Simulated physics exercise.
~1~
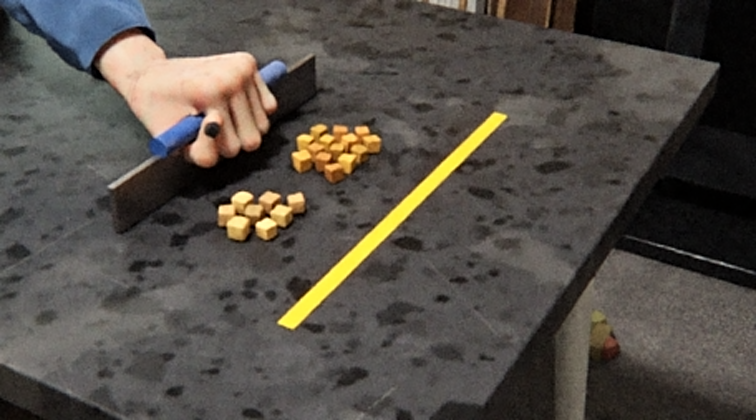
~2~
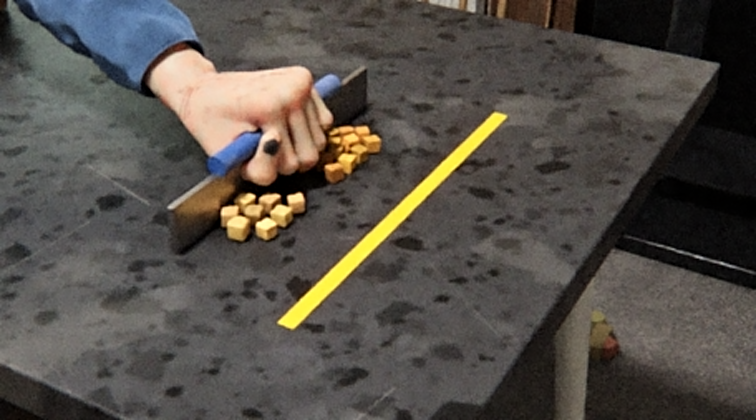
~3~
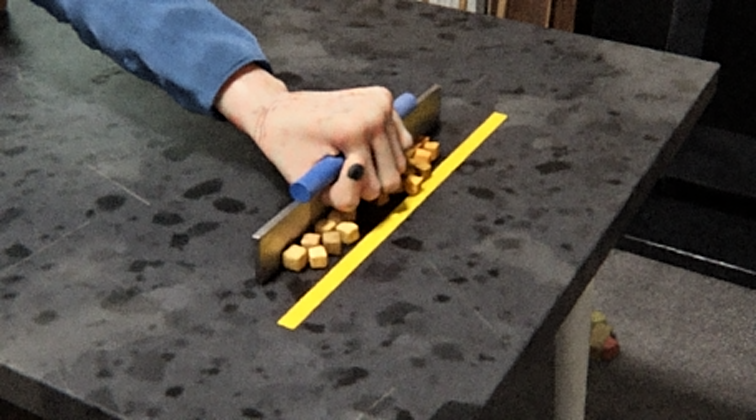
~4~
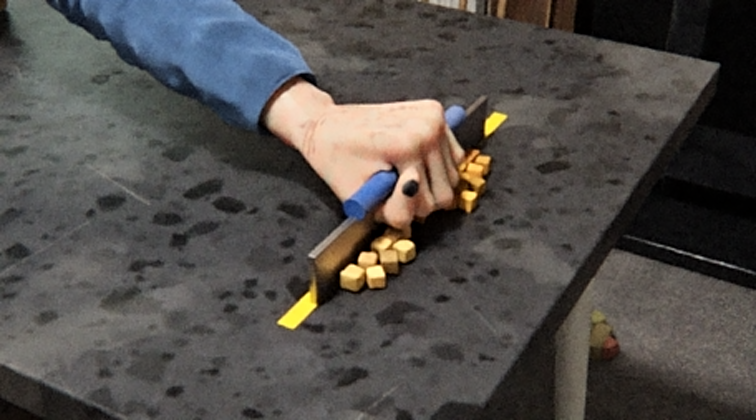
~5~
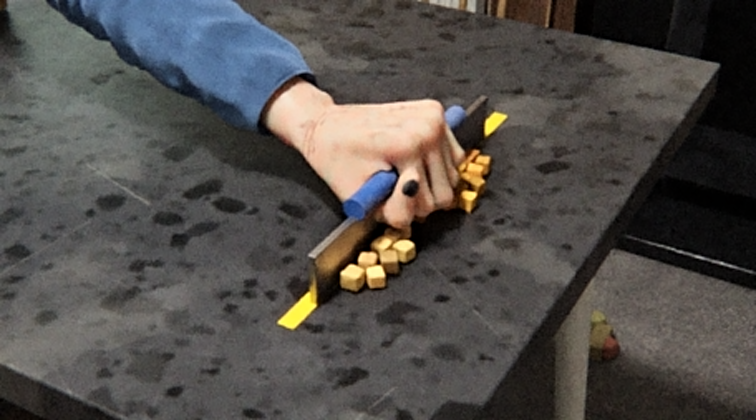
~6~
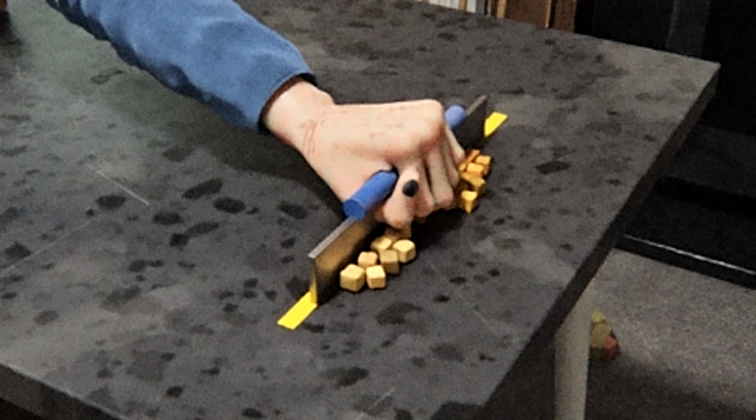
In this clip, a hand holding a scraper with a blue handle pushes two groups of small yellowish cubes rightward across a dark speckled table and over a strip of yellow tape, then stops with the blade at the tape and all the cubes still on the table.
